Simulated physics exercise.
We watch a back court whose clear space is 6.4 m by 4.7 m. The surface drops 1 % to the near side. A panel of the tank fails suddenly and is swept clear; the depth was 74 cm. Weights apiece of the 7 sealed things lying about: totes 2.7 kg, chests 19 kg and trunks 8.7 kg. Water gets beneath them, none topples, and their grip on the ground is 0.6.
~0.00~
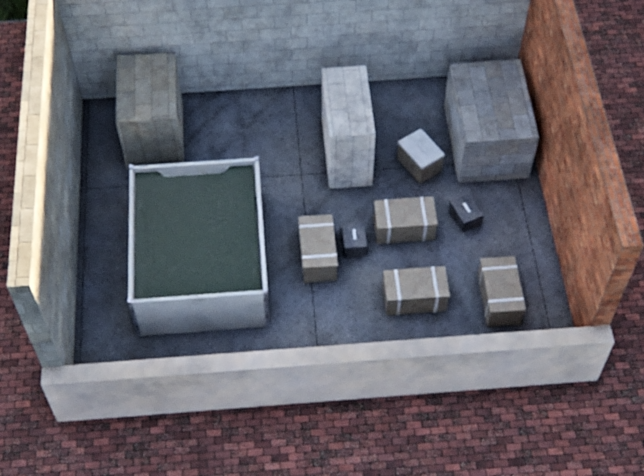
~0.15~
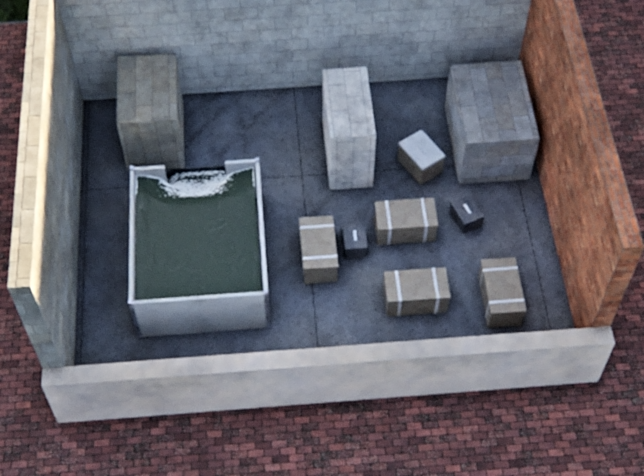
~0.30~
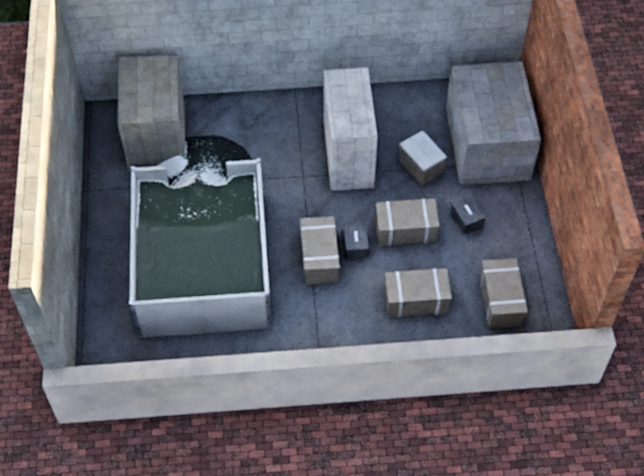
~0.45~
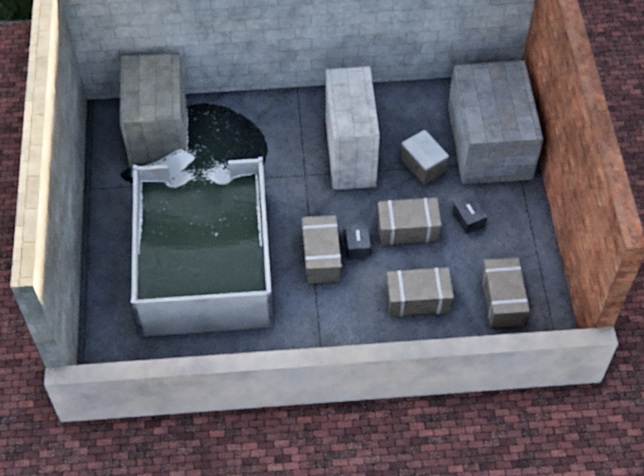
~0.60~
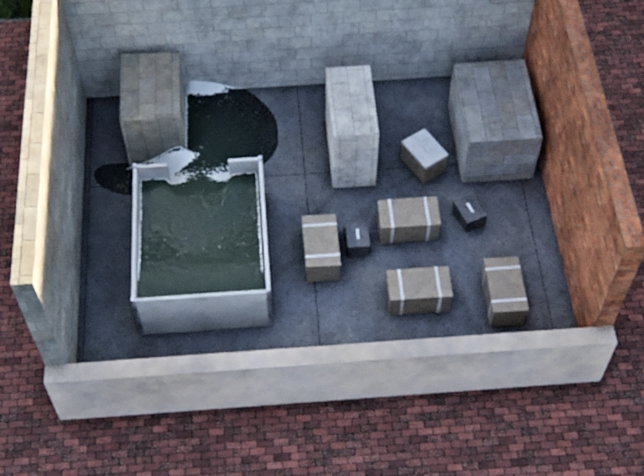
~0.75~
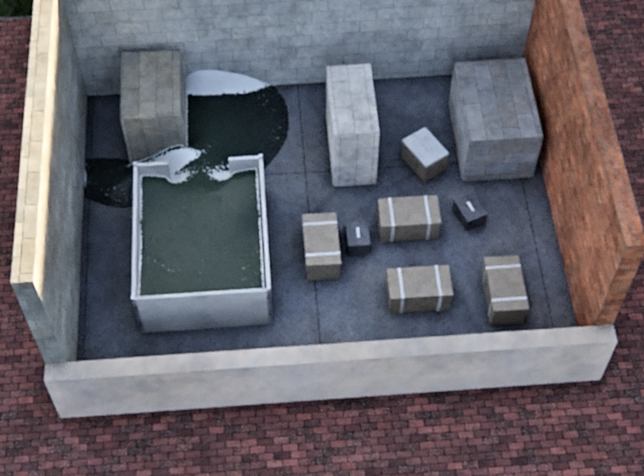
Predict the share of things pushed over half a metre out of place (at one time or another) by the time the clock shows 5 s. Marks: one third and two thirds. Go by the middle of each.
Share: Not even a third.
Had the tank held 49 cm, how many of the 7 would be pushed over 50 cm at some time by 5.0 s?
Then 1.
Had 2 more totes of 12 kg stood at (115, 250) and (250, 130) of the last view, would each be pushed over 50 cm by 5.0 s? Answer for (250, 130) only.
It is more.
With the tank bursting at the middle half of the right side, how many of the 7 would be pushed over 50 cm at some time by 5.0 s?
Then 7.
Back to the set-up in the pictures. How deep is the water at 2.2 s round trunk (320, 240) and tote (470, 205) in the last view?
Roughly 0 and 0 cm.
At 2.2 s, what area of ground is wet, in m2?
About 13 m2.
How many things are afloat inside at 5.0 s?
I count 2.
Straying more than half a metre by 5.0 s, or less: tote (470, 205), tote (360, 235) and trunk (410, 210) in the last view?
In turn: More, short of it, short of it.
After 1.1 s 0 of 7 are over 50 cm from their spots; 0 afloat.
After 2.2 s 0 of 7 are over 50 cm from their spots; 0 afloat.
After 3.5 s 1 of 7 are over 50 cm from their spots; 0 afloat.
After 5.0 s 1 of 7 are over 50 cm from their spots, and 1 have been at some point; 2 afloat.
